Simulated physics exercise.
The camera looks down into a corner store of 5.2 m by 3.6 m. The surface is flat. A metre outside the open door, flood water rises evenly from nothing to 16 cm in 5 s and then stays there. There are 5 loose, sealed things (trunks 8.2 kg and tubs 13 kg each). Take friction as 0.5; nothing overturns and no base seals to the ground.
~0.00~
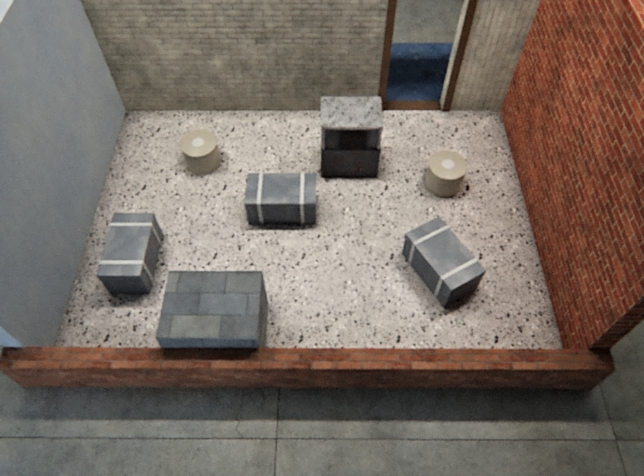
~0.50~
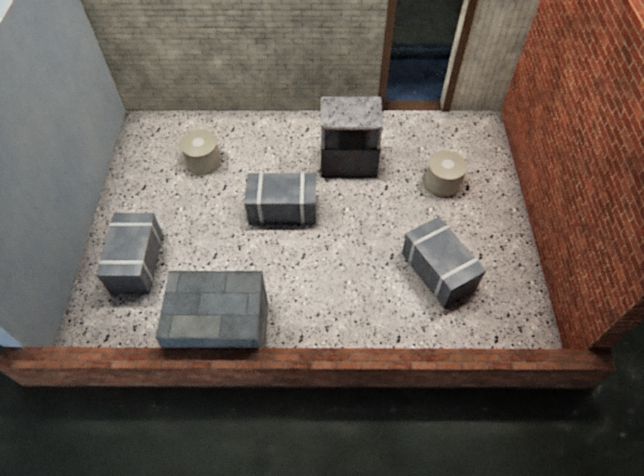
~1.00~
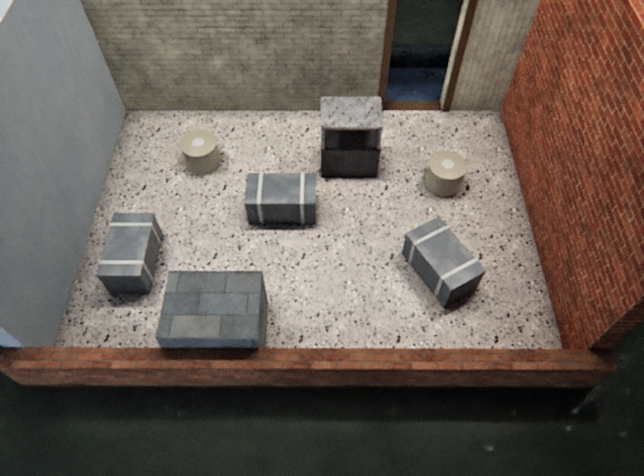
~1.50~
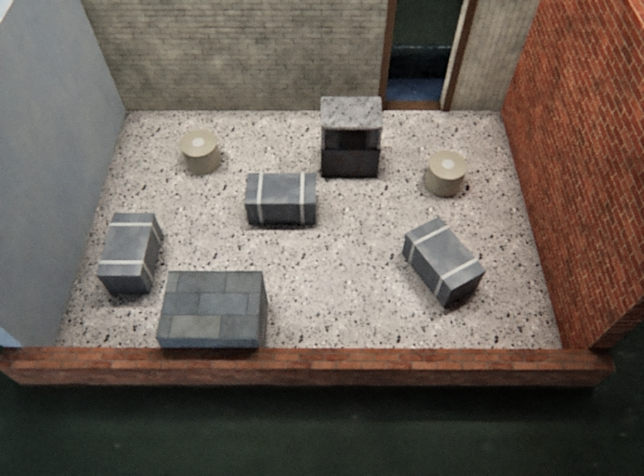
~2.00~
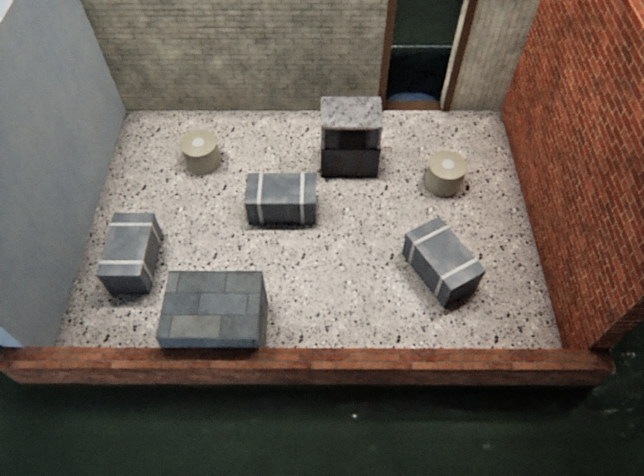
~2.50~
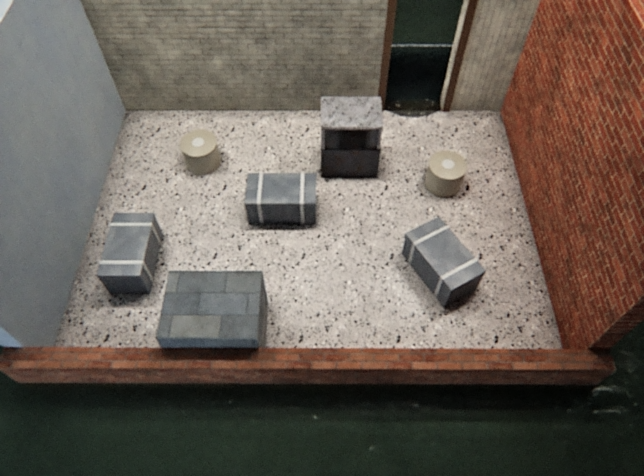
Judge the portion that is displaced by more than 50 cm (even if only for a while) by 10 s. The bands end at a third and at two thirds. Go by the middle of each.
It is not even a third.
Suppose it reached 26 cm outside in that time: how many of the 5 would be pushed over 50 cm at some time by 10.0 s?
Then 3.
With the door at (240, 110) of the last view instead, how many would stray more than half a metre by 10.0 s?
Then 1.
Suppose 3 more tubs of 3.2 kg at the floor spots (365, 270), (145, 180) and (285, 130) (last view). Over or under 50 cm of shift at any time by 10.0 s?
In that order: Past it, short of it, short of it.
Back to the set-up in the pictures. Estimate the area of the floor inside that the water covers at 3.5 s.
About 1.0 m2.
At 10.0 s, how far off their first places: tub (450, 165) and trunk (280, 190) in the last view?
In turn: 10 cm, 0 cm.
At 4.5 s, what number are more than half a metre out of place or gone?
0 of them.
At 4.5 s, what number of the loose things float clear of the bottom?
At that moment 0.
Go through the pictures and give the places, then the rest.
The first frame shows a trunk at (126, 243) rests on the ground; a tub at (448, 165), on the bottom; water covers 0.0 m2; 0 of 5 have shifted.
The second frame shows a trunk at (126, 243), on the bottom; a tub at (448, 165) rests on the ground; 0.0 m2 under water; 0 of 5 have shifted.
The third frame shows a trunk at (126, 243), on the bottom; a tub at (448, 165) rests on the ground; 0.0 m2 under water; 0 of 5 have shifted.
The fourth frame shows a trunk at (126, 243) rests on the ground; a tub at (448, 165) rests on the ground; water covers 0.0 m2; 0 of 5 have shifted.
The fifth frame shows a trunk at (126, 243) rests on the ground; a tub at (448, 165), on the bottom; water covers 0.0 m2; 0 of 5 have shifted.
The sixth frame shows a trunk at (126, 243) rests on the ground; a tub at (448, 165), on the bottom; 0.0 m2 under water; 0 of 5 have shifted.
After 3.5 s 0 of 5 are over 50 cm from their spots; 0 afloat.
After 4.5 s 0 of 5 are over 50 cm from their spots; 0 afloat.
After 7.0 s 0 of 5 are over 50 cm from their spots; 0 afloat.
After 10.0 s 0 of 5 are over 50 cm from their spots, and 0 have been at some point; 1 afloat.
